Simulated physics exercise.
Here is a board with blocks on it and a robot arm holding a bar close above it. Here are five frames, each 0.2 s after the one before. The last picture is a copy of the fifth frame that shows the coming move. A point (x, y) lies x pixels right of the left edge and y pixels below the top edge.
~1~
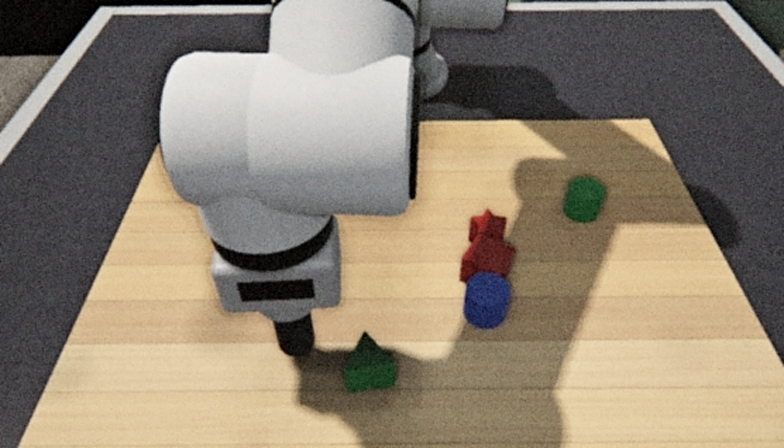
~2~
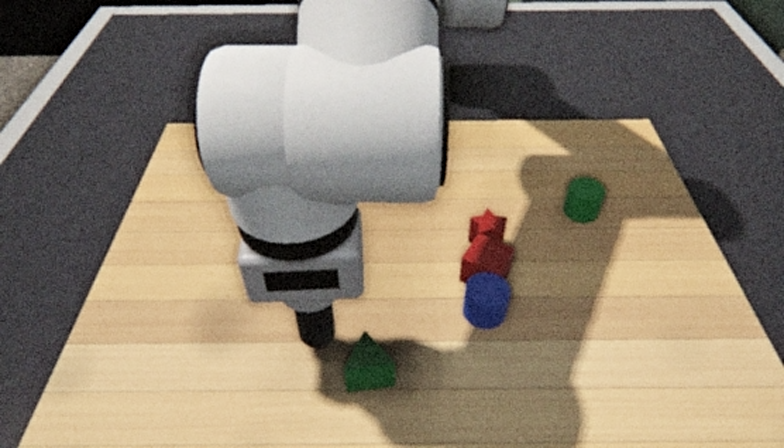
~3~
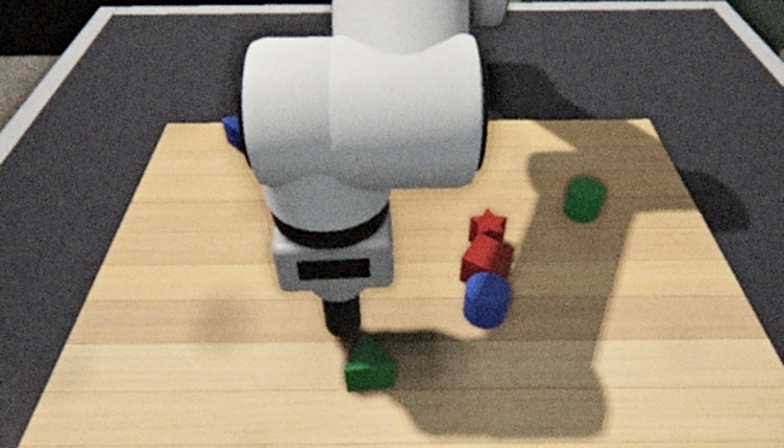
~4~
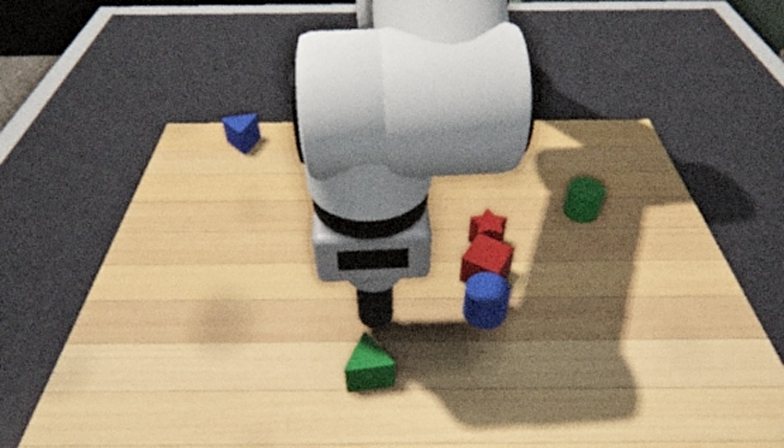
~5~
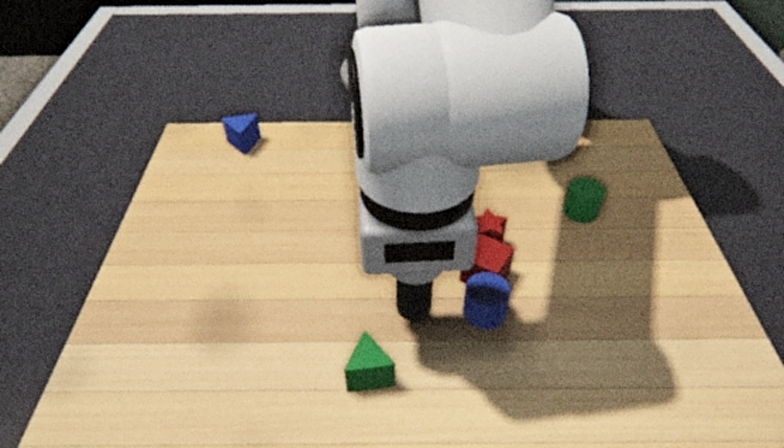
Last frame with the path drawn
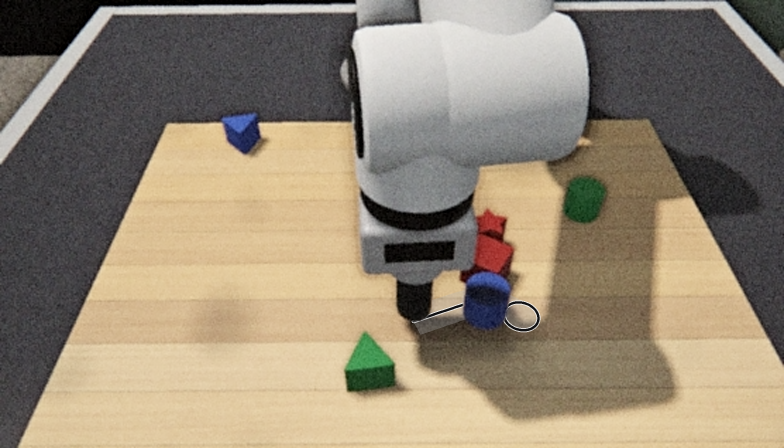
In this clip, a white robot arm holding a dark bar moves steadily to the right above a wooden board, passing behind a green triangular block and nearing a blue cylinder and two red blocks, while the blocks stay still.
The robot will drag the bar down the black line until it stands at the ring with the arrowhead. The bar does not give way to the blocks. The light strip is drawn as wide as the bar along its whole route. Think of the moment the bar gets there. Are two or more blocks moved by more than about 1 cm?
That would be a no.
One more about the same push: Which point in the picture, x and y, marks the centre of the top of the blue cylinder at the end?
The centre of its top face lies at (568, 303).
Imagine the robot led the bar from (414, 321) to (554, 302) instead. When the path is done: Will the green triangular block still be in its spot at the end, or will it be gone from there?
My prediction: It remains in place.
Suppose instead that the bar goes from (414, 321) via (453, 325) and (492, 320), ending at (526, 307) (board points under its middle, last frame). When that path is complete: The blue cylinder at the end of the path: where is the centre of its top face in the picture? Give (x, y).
It will end up at (555, 263).
The line goes from (414, 321) through (449, 309) and (485, 302) to (521, 316).
The first path, step by step. One third of the way, bar (451, 297); blue cylinder (492, 288).
Two thirds of the way, bar (487, 290); blue cylinder (528, 291); red four-sided block (491, 250), turned 10° anticlockwise.
At the end, bar (524, 304); green triangular block unmoved; blue cylinder (568, 303); red four-sided block (492, 250), turned 15° anticlockwise.
